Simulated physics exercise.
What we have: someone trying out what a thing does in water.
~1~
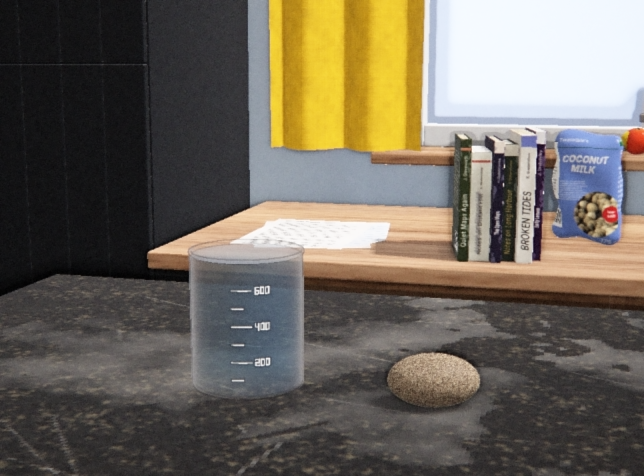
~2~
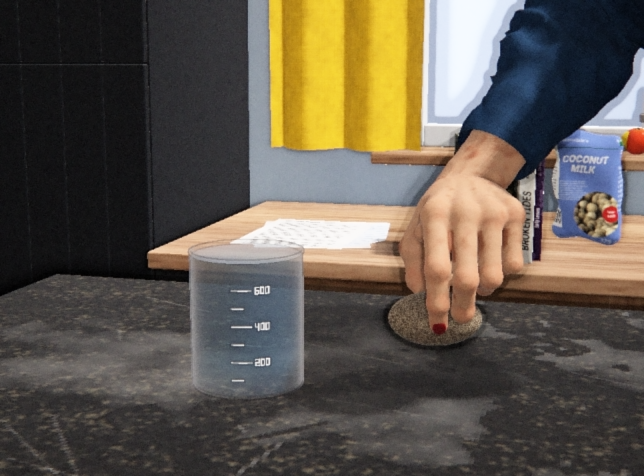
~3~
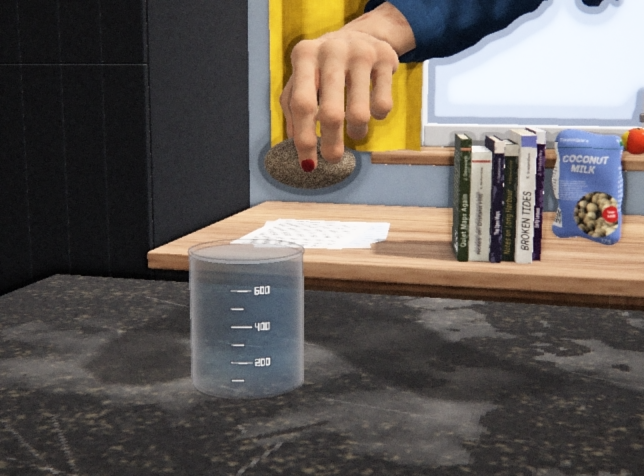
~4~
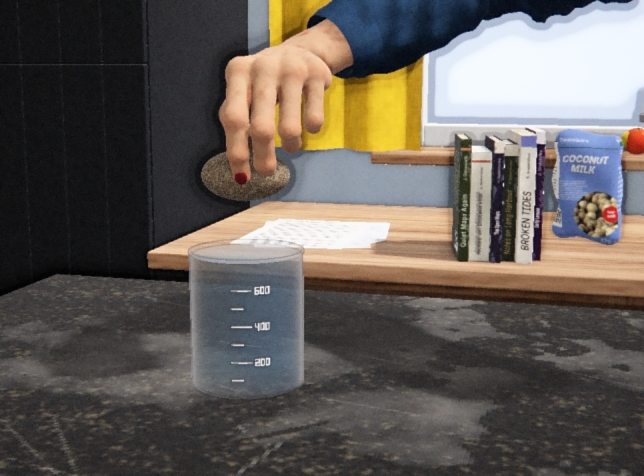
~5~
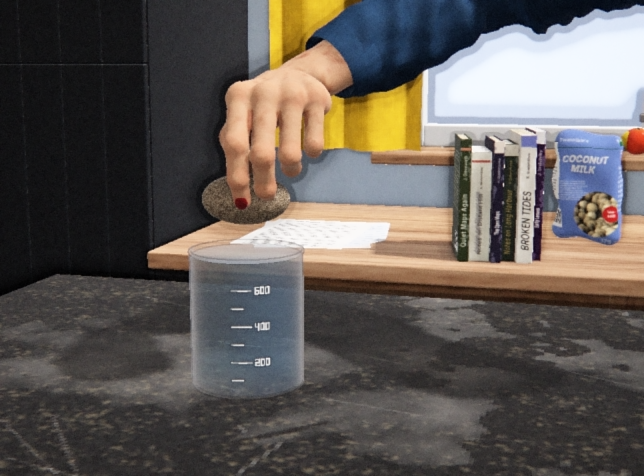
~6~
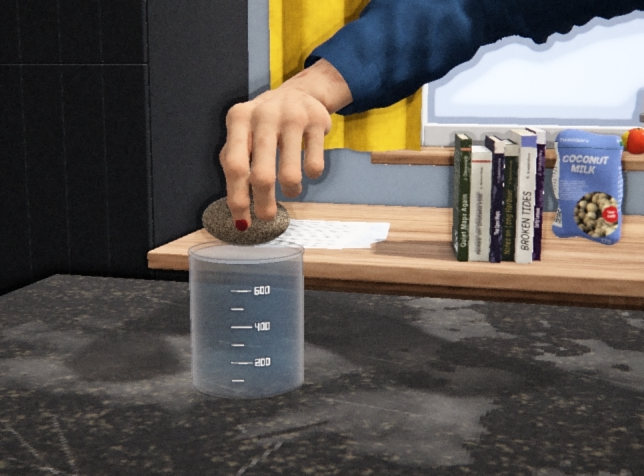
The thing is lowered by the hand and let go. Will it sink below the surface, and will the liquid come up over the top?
Thing: Goes down to the bottom; beaker: Spills over the top.
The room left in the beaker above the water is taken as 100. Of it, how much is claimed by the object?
Ratio: About 230 in a hundred.
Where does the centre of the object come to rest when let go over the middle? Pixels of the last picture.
It should come to rest with its middle near (248, 355).
Next, the stone enters the water; the beaker is full to the brim.
After that, the stone goes on down; the beaker is full to the brim; it has run over.
Finally, the stone has sunk; the beaker is full to the brim; it has run over.
